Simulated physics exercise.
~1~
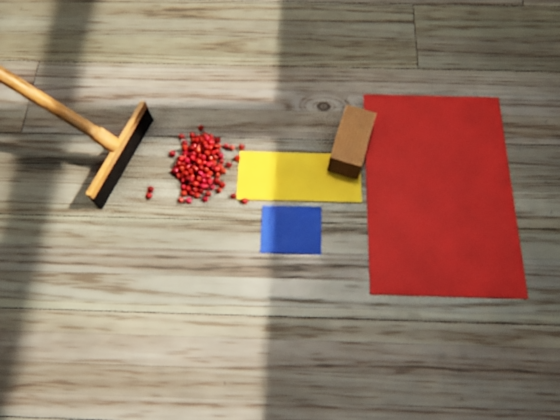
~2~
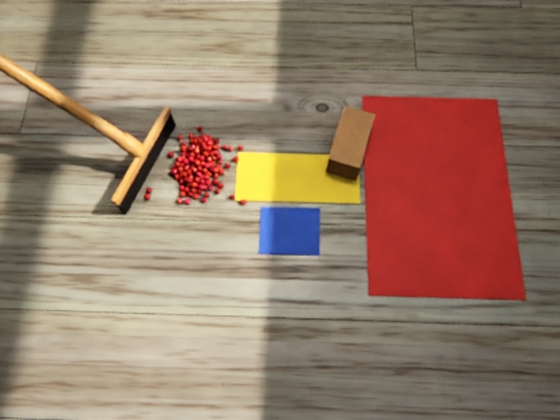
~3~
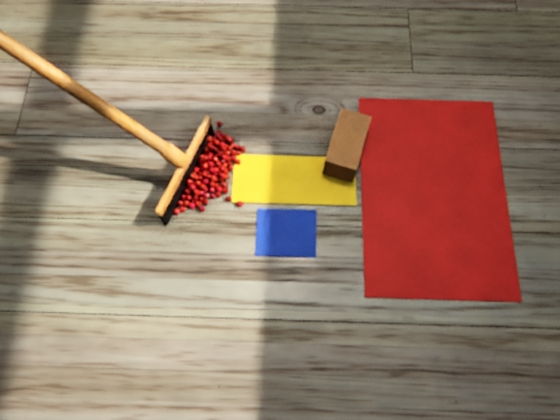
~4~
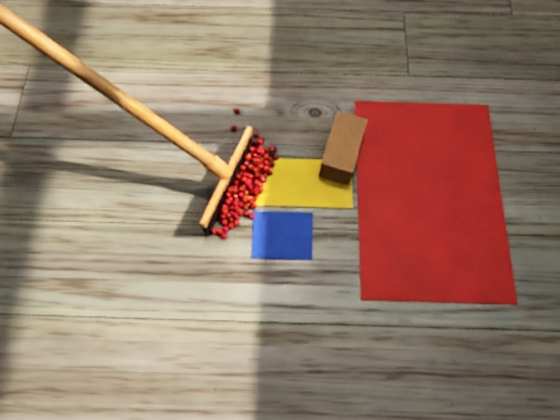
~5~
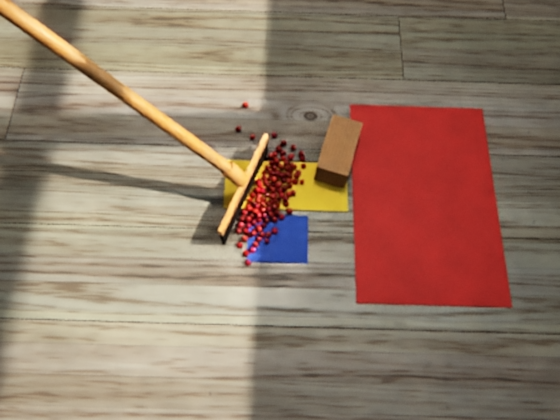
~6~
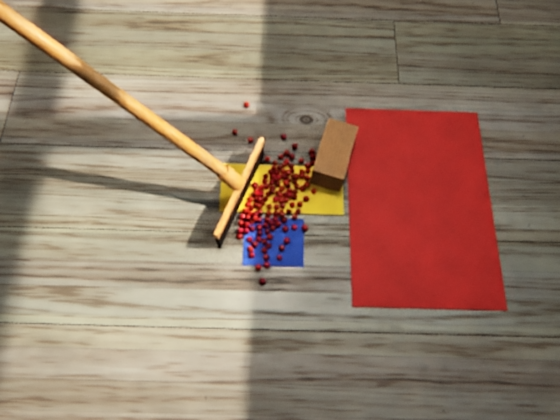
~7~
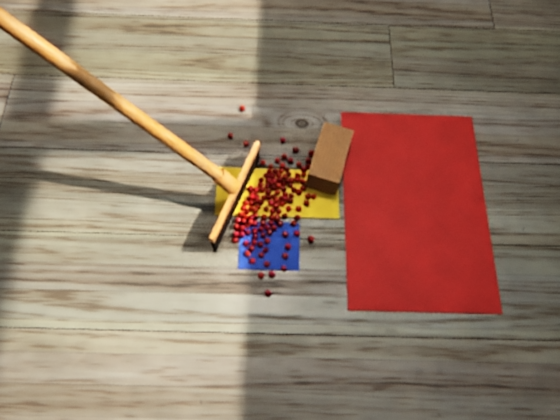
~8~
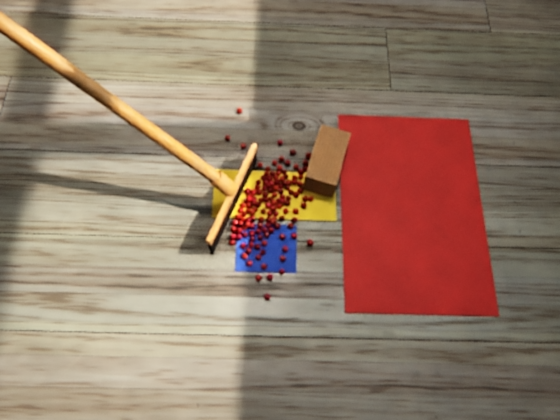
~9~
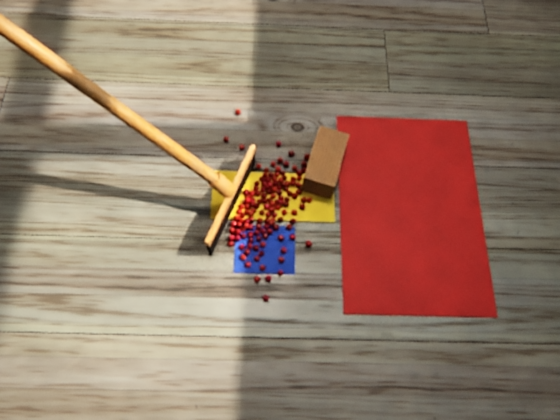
To begin with, a wooden-handled squeegee sits left of a loose heap of small red berries on a pale wooden floor, with yellow, blue and red sheets and a brown block farther right. The blade slides right, reaches the heap and packs it into a band along its edge. It pushes the berries onto the yellow sheet, leaving a couple behind above. As the blade stops, berries scatter ahead, some rolling over the blue sheet and just below it. Finally they settle, mostly on yellow, with others on blue and bare floor, and none on red.
